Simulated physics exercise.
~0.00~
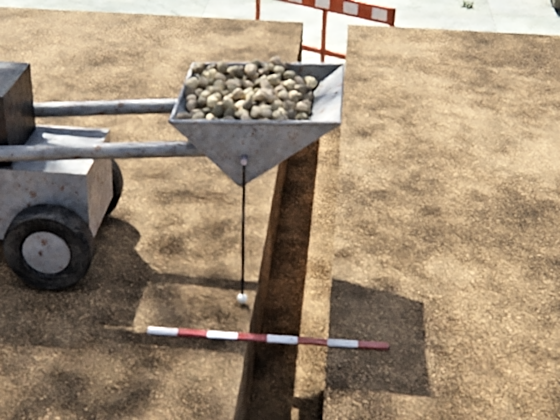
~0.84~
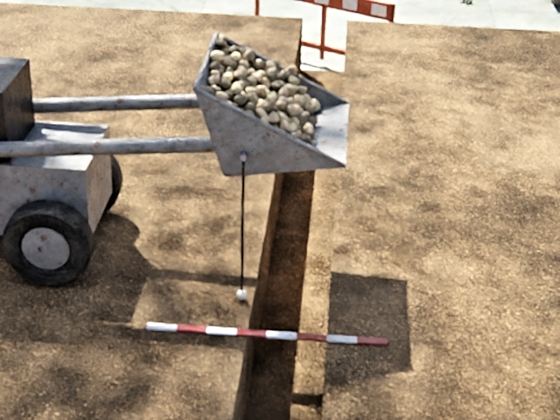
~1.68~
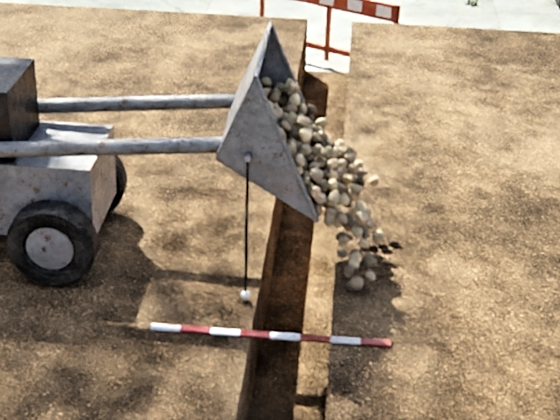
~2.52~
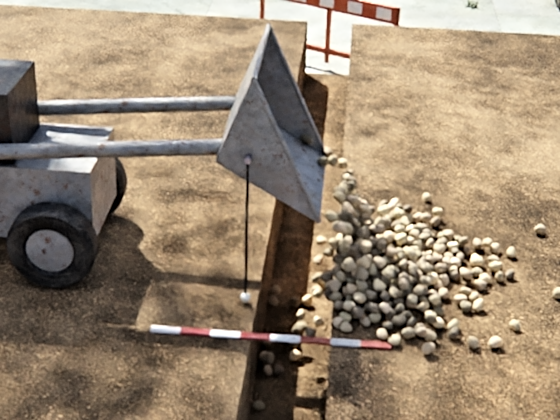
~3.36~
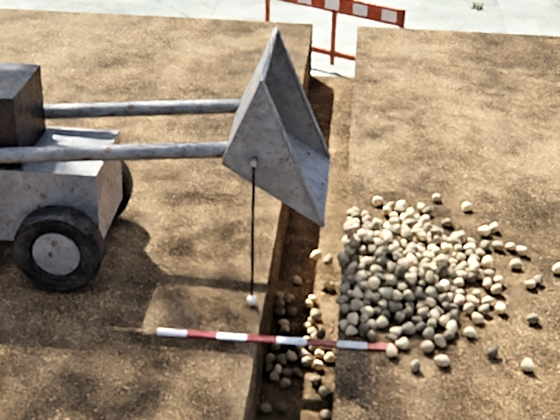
On an expanse of brown, sandy ground cut by a narrow trench, a grey wheeled loader at the left holds out a bucket heaped with rounded, pale stones. The bucket tips forward to the right, and the stones slide toward its lower edge. As it tilts steeply, they pour out in a stream over the trench, landing mostly on the ground beyond it. The heap spreads out beside a red and white striped rod, while some stones drop into the trench. At the end the bucket hangs steeply tipped and emptied, with most stones lying scattered to the right of the trench.
